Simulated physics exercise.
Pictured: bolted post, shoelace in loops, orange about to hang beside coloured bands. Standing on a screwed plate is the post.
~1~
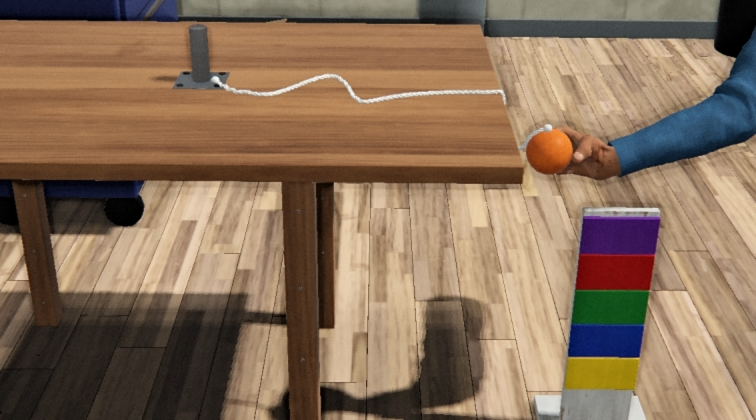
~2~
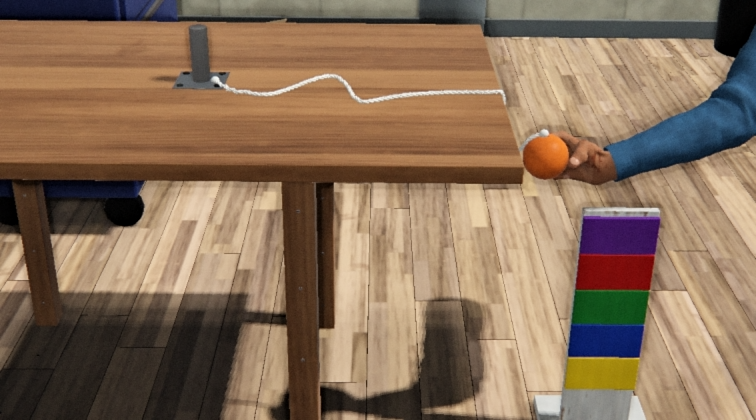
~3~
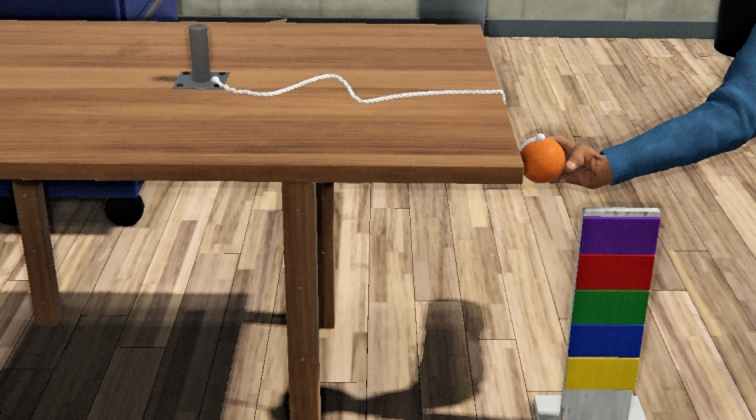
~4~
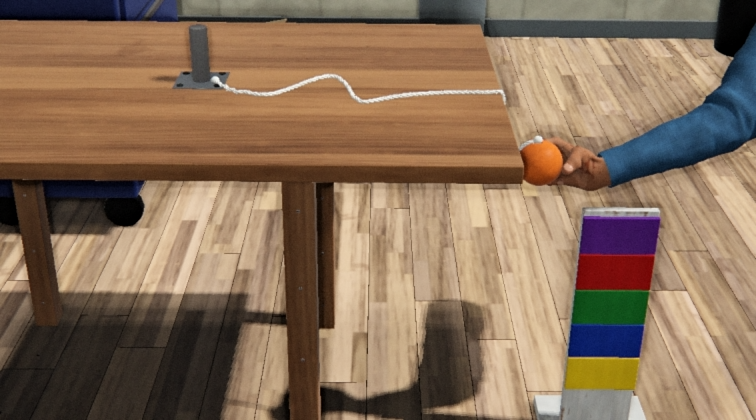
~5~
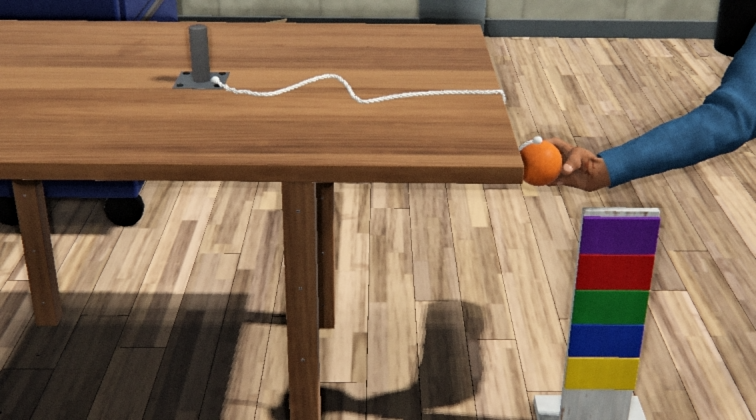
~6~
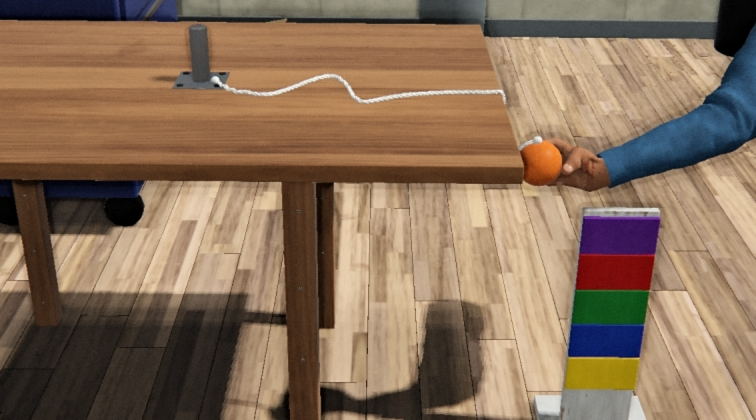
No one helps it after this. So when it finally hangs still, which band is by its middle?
At green.
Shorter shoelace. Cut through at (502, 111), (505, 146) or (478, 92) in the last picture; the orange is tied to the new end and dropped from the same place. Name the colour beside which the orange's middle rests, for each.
In order of the tries: Purple; then red; then higher than all five.
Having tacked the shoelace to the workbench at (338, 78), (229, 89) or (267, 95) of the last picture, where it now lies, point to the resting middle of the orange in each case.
Pixel spots, one per try: About (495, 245), (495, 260), (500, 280).
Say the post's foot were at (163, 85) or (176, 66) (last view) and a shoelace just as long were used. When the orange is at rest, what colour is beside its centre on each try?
First try: Red; second try: Red.
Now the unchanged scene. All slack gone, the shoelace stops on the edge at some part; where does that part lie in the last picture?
That would be the bit at (400, 96).
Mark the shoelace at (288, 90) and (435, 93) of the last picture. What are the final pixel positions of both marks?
Around (318, 82), then around (500, 125).
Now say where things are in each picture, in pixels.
Orange (550, 151); purple (620, 237); red (615, 274); green (611, 308); blue (606, 342); yellow (602, 374), in the first picture.
Orange (546, 157); shoelace through (237, 92) (306, 82) (350, 92) (421, 94) (502, 100), in the second picture.
Orange (542, 161), in the third picture.
Orange (540, 163); shoelace through (237, 92) (306, 82) (350, 92) (421, 94) (502, 100), in the fourth picture.
Orange (540, 163), in the fifth picture.
Orange (540, 163); shoelace through (237, 92) (306, 82) (350, 92) (421, 94) (502, 100), in the sixth picture.
A little later, orange near (472, 268); level with red.
Next, orange near (502, 285); level with green.
When it is over, orange near (492, 289); level with green. At green.
